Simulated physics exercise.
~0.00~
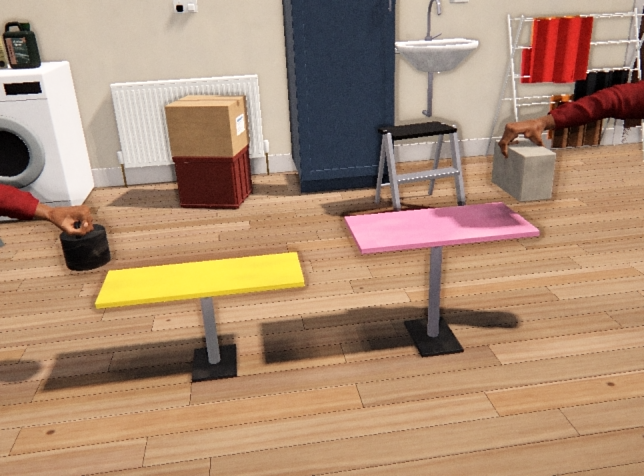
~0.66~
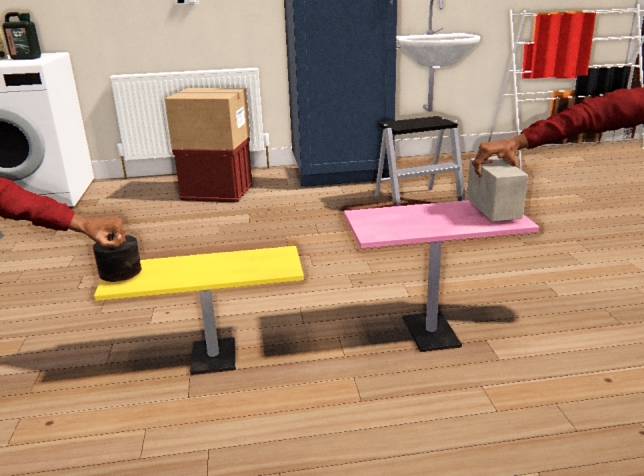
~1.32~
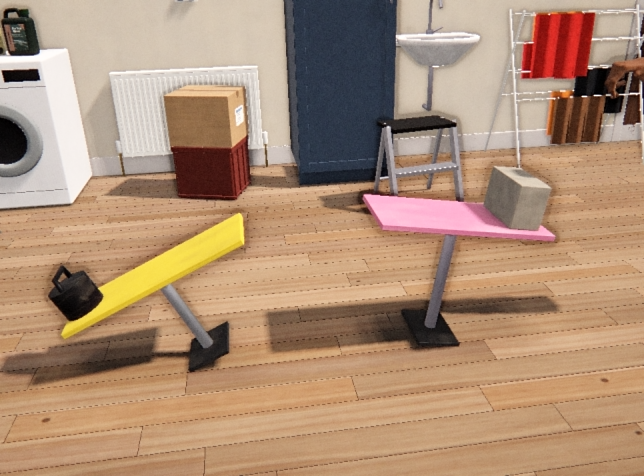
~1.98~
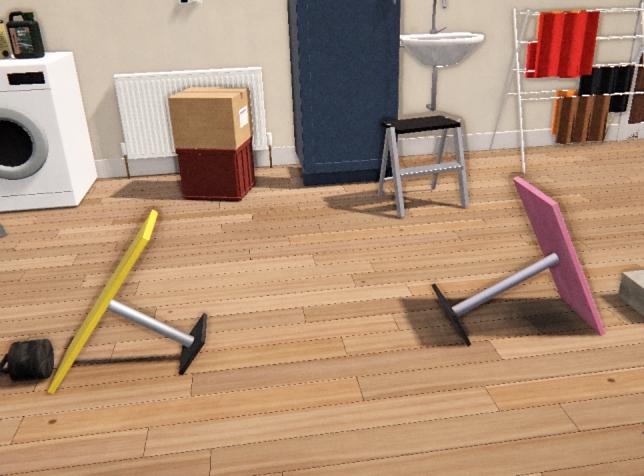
The clip opens on a wooden floor with a low yellow table and a taller pink stand, while a red-sleeved arm on each side holds an object nearby. The left hand sets a dark, round object on the yellow top's left end, and the right hand places a grey block near the pink top's right end. Both hands let go and withdraw. The yellow table tilts sharply left as the pink stand leans right. Finally, both are tipped over with their bases off the floor, the dark object lying at left and the block at the right edge.
